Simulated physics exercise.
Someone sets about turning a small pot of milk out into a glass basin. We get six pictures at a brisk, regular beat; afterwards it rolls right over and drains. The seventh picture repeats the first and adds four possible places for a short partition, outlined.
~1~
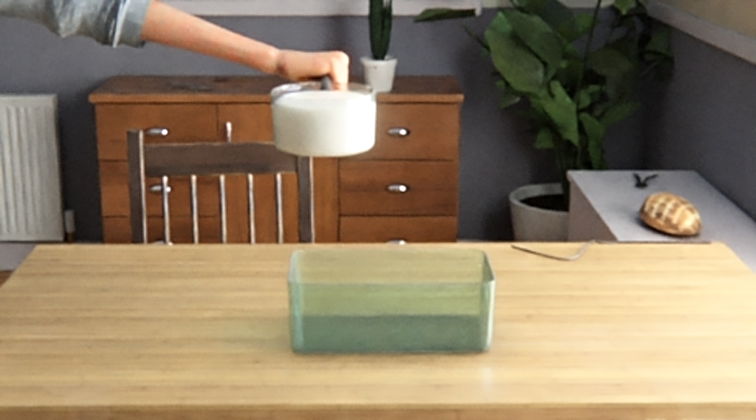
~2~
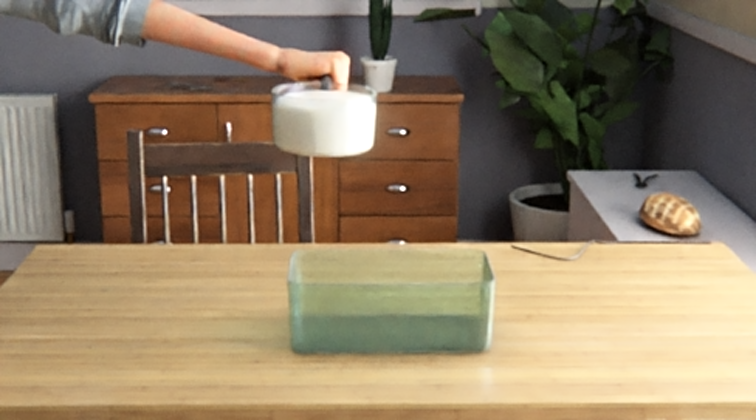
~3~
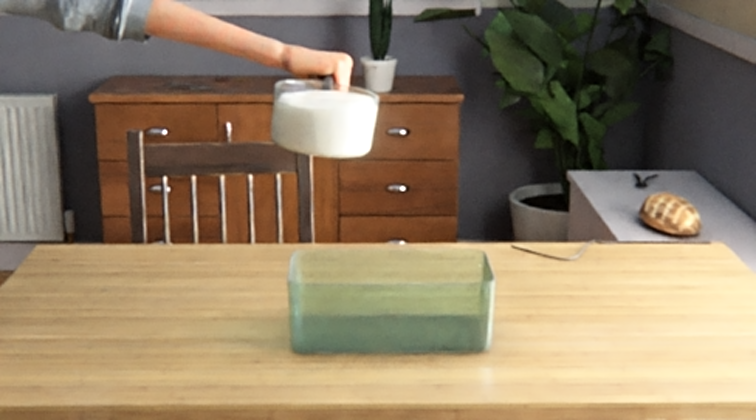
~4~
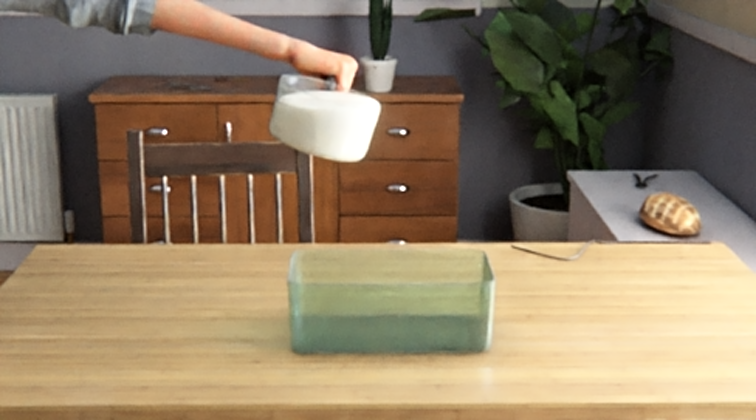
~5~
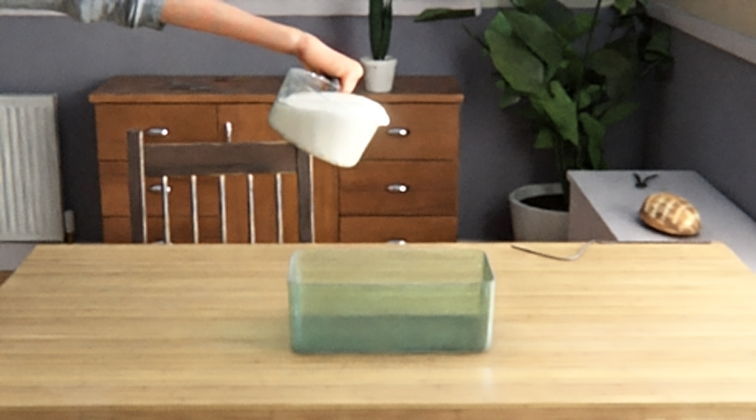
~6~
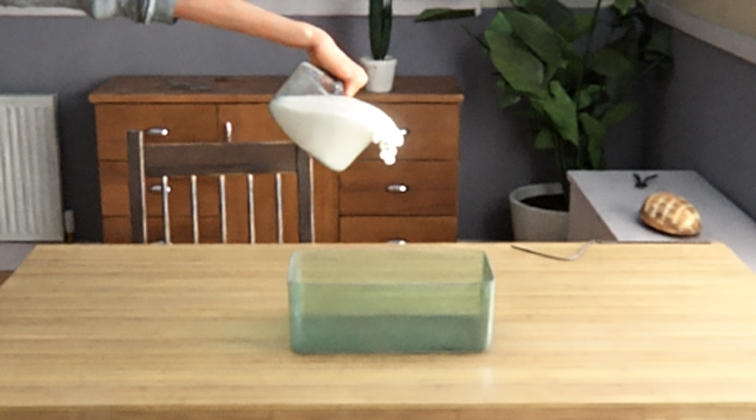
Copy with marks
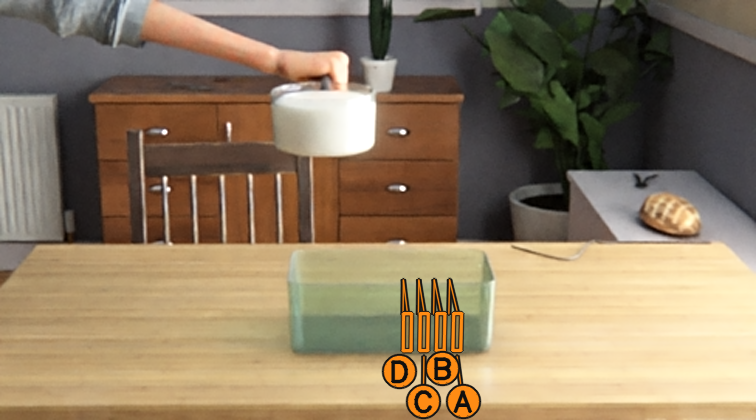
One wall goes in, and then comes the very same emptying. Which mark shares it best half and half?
Choose C.
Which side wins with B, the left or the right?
The left side.
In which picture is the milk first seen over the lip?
Picture 5.
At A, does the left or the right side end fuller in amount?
The left side.
In orange, A at (457, 356); B at (440, 356); C at (423, 356); D at (407, 356).
If A is chosen, about 84 % ends left of the wall and 7 % right of it; 9 % is lost outside.
If B is chosen, about 65 % ends left of the wall and 26 % right of it; 9 % is lost outside.
If C is chosen, about 53 % ends left of the wall and 42 % right of it; 5 % is lost outside.
If D is chosen, about 32 % ends left of the wall and 63 % right of it; 4 % is lost outside.
